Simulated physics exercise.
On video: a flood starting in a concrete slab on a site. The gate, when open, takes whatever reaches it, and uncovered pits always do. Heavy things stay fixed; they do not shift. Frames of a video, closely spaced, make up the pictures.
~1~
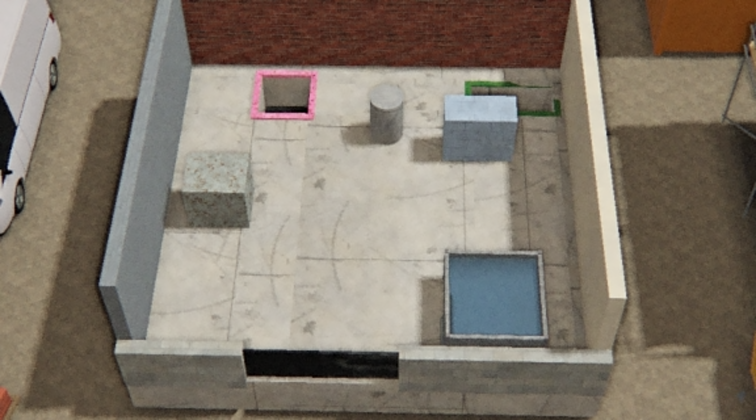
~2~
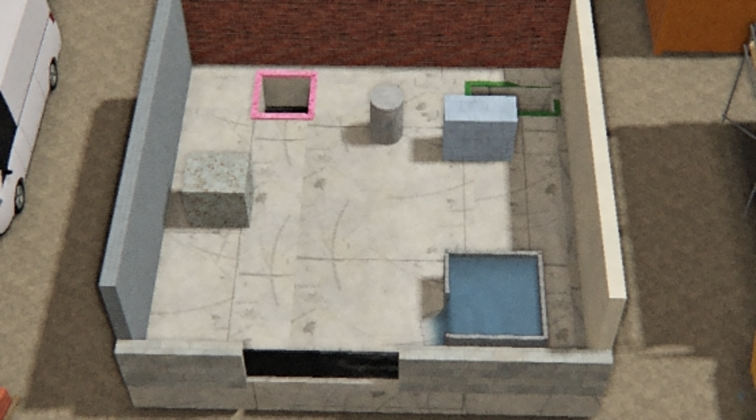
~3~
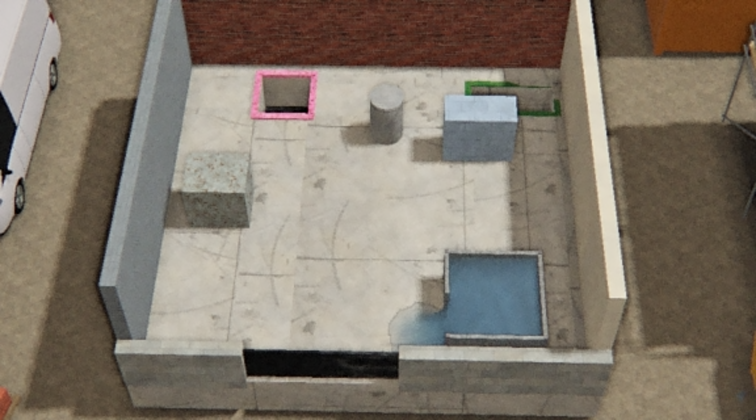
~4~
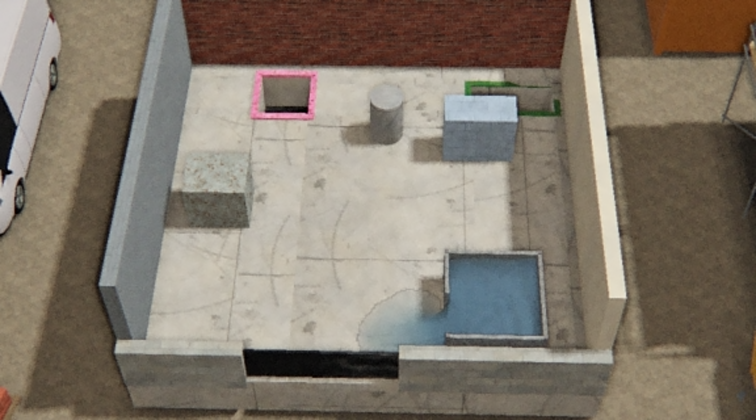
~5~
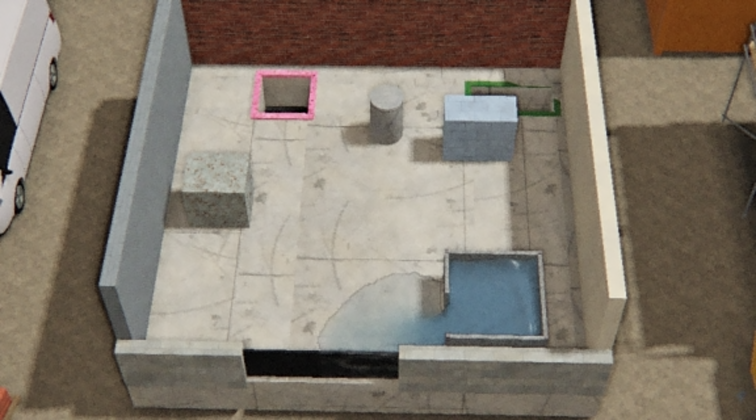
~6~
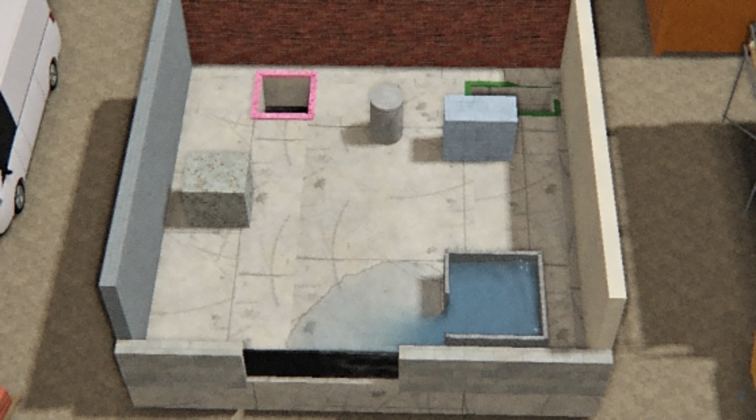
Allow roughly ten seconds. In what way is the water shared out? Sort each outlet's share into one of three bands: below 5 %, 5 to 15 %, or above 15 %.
Shares: The gate gets below 5 %; the pink pit gets below 5 %; the green pit gets below 5 %.
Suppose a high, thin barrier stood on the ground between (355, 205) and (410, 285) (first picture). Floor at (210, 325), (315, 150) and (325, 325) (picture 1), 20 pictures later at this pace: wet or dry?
In the order given, the spots are swamped, spared and swamped.
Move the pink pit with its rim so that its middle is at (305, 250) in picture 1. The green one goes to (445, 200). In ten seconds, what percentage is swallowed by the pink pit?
The pink pit receives 12 per cent.
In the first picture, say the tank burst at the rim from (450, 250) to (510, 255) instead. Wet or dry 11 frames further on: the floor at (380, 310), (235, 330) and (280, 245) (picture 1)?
In the order asked: Out of reach, out of reach, out of reach.
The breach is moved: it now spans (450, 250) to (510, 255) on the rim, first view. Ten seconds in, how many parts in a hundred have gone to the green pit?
Share to the green pit: 25 in a hundred.
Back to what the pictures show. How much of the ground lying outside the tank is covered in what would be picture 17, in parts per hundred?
Estimated share: Around 30 %.
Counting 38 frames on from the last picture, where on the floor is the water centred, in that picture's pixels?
The spot I would choose is (291, 267).
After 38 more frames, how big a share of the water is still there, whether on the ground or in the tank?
Roughly 100 out of every hundred parts.
A moment on, water covers 20 % of the floor; the gate 0 %, the pink pit 0 %, the green pit 0 %.
Next, water covers 30 % of the floor; the gate 0 %, the pink pit 0 %, the green pit 0 %.
Then, water covers 35 % of the floor; the gate 0 %, the pink pit 0 %, the green pit 0 %.
Later, water covers 50 % of the floor; the gate 0 %, the pink pit 0 %, the green pit 0 %.
In the end, water covers 80 % of the floor; the gate 0 %, the pink pit 1 %, the green pit 0 %.
